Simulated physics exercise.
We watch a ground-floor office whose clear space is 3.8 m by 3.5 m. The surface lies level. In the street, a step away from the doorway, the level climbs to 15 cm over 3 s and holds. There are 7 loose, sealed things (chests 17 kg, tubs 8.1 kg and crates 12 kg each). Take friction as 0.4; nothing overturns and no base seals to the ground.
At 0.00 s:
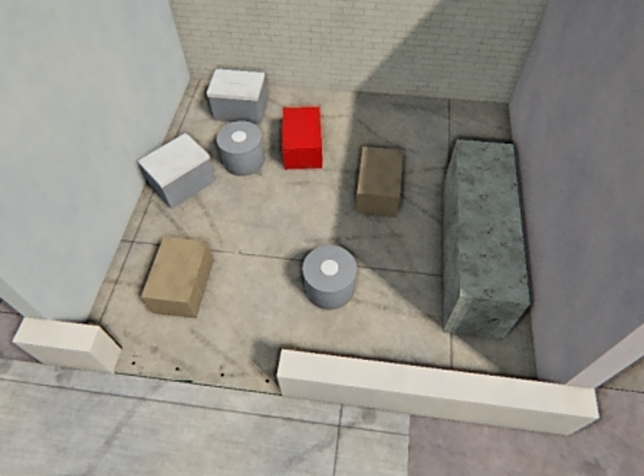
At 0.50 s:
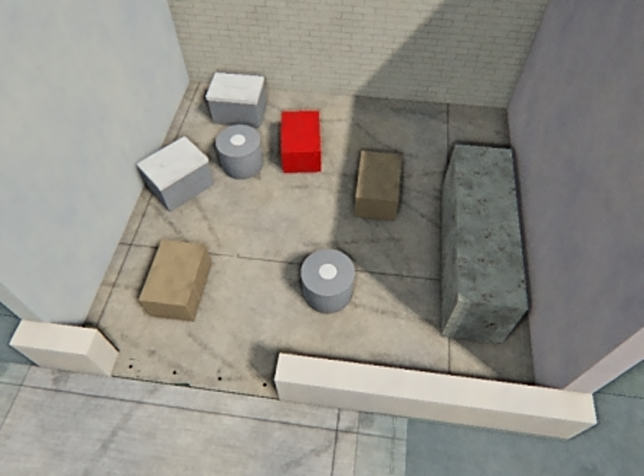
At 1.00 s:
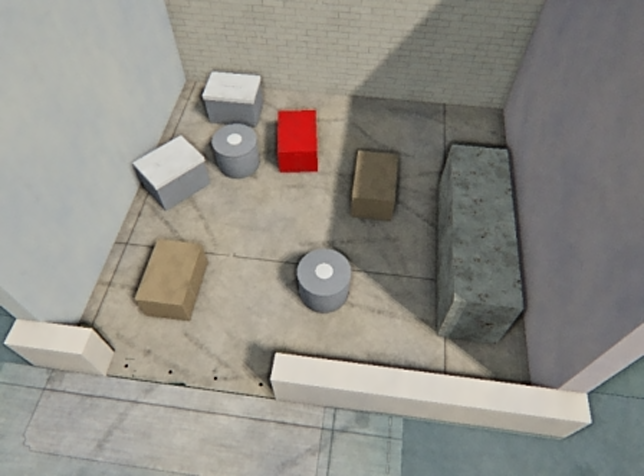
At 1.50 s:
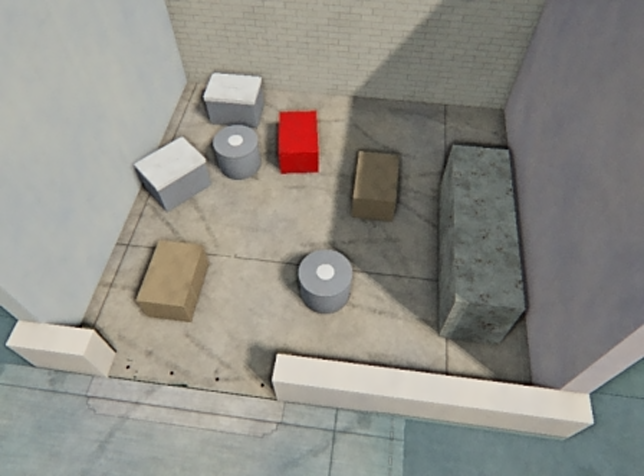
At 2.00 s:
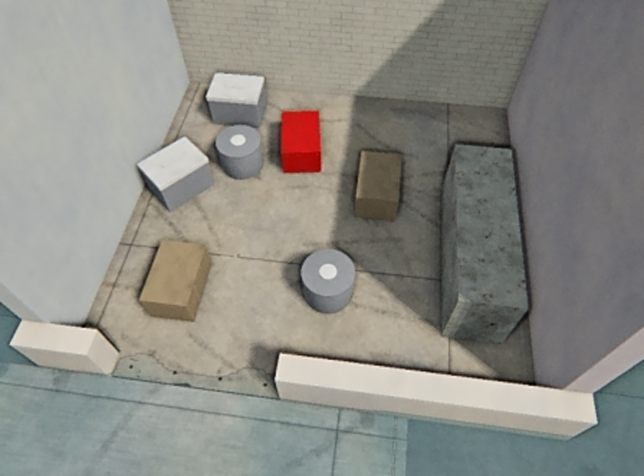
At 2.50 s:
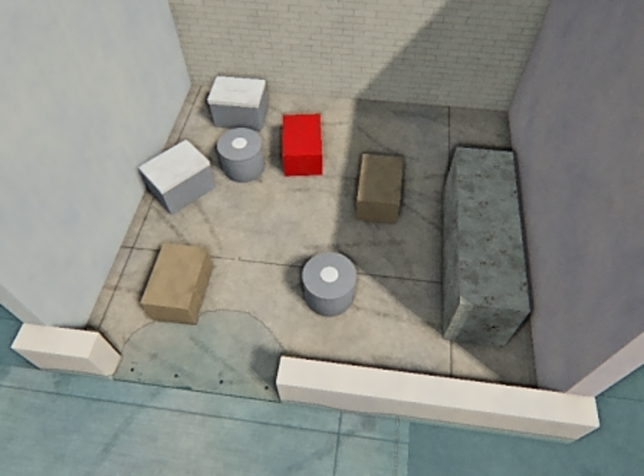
Water spreads across the street and enters the office doorway while the crates and tubs stay still.
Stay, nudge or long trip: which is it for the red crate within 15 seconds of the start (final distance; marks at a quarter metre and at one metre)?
The red crate travels far.
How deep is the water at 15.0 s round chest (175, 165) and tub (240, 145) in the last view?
Roughly 13 and 13 cm.
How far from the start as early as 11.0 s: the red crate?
Roughly 140 cm by then.
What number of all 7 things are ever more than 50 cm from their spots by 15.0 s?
I count 7.
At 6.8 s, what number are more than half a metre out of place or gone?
By then 2.
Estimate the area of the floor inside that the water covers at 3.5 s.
About 2.0 m2.
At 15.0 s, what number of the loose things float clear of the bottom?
I count 7.
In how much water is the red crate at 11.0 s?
About 9 cm.
After 3.5 s the red crate is near (302, 134), 0.0 m from its start, aground; 0 afloat.
After 6.8 s the red crate is near (377, 88), 1.1 m from its start, afloat; 2 afloat.
After 11.0 s the red crate is near (438, 156), 1.4 m from its start, afloat; 6 afloat.
After 15.0 s the red crate is near (405, 289), 2.1 m from its start, afloat; 7 afloat.
